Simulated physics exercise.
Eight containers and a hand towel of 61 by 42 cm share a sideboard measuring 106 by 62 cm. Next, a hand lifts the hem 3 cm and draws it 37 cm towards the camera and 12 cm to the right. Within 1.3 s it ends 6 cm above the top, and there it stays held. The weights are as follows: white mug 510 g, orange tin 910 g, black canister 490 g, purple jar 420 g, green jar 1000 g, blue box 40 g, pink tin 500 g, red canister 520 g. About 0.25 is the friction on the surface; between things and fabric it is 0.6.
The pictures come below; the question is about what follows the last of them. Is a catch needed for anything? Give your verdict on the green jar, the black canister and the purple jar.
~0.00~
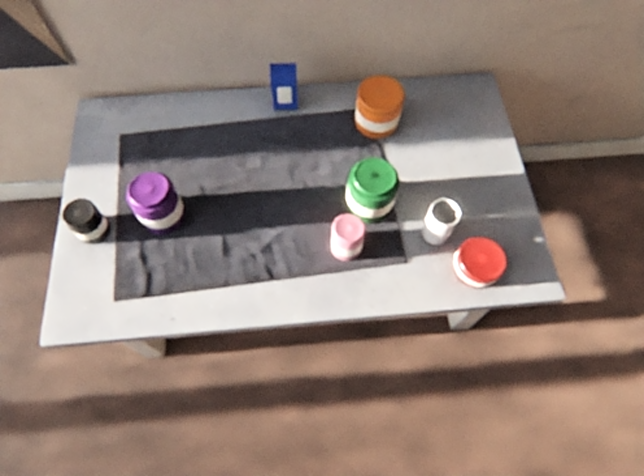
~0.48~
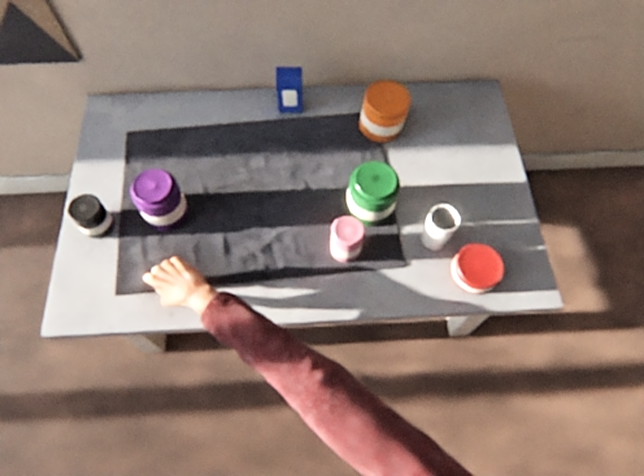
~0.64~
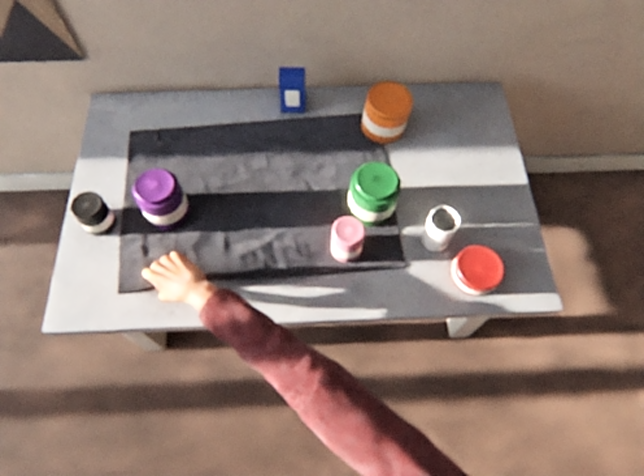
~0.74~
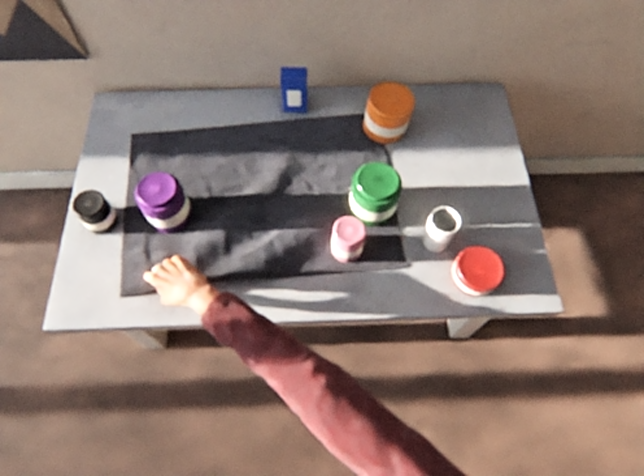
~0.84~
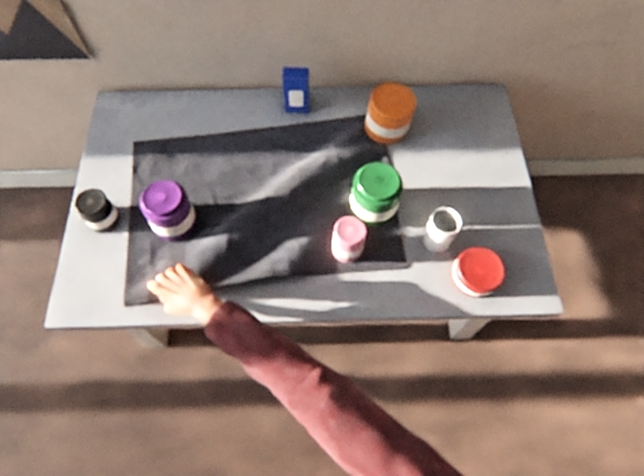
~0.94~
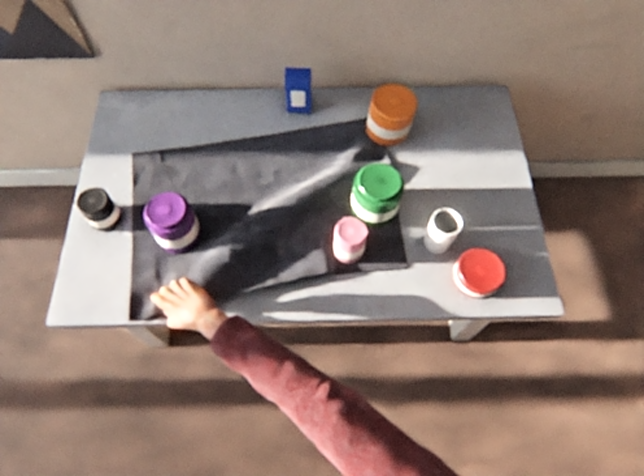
I'd say the green jar does not leave; I'd say the black canister does not leave; I'd say the purple jar leaves.
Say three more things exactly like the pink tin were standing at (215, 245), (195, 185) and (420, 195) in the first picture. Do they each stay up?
Log, in listed order - lost / lost / kept.
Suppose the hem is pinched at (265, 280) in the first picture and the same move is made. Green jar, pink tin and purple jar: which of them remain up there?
Note - green jar: Off the top; pink tin: Off the top; purple jar: Off the top.
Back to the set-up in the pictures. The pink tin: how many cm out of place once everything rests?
The pink tin ends up over the edge.
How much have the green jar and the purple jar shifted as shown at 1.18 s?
For the green jar, 4 centimetres, and for the purple jar, 15 centimetres.
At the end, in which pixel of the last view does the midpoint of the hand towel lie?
I'd say it sits around (239, 328) in the last picture.
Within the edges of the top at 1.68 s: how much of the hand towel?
Roughly 45% of it.
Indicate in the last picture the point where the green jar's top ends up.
The top ends up close to (326, 249) in the last picture.
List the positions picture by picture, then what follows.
In the first frame, green jar (375, 176); black canister (78, 212); purple jar (148, 189); hand towel corners (114, 301) (120, 135) (407, 263).
In the second frame, hand towel corners (127, 132) (406, 266); grip (162, 288).
In the third frame, hand towel corners (130, 131) (406, 267); grip (161, 284).
In the fourth frame, purple jar (156, 188); hand towel corners (132, 134) (406, 267); grip (163, 287).
In the fifth frame, purple jar (161, 197); hand towel corners (134, 142) (407, 268); grip (166, 295).
In the sixth frame, green jar (380, 181); black canister (92, 200); purple jar (165, 209); hand towel corners (132, 154) (408, 268); grip (170, 308).
After 1.2 s, 90 % of the hand towel is still over the top; purple jar 17 cm off its start, green jar 3 cm off its start, pink tin 3 cm off its start.
After 1.4 s, 75 % of the hand towel is still over the top; purple jar 29 cm off its start, green jar 10 cm off its start, pink tin 9 cm off its start.
After 1.7 s, 45 % of the hand towel is still over the top; purple jar over the edge, green jar 15 cm off its start at (335, 231), pink tin 13 cm off its start at (343, 293).
After 1.9 s, 40 % of the hand towel is still over the top; purple jar over the edge, green jar 18 cm off its start, pink tin 19 cm off its start.
After 3.5 s, 40 % of the hand towel is still over the top; purple jar over the edge, green jar 19 cm off its start at (326, 249), black canister 1 cm off its start at (89, 203), pink tin over the edge.
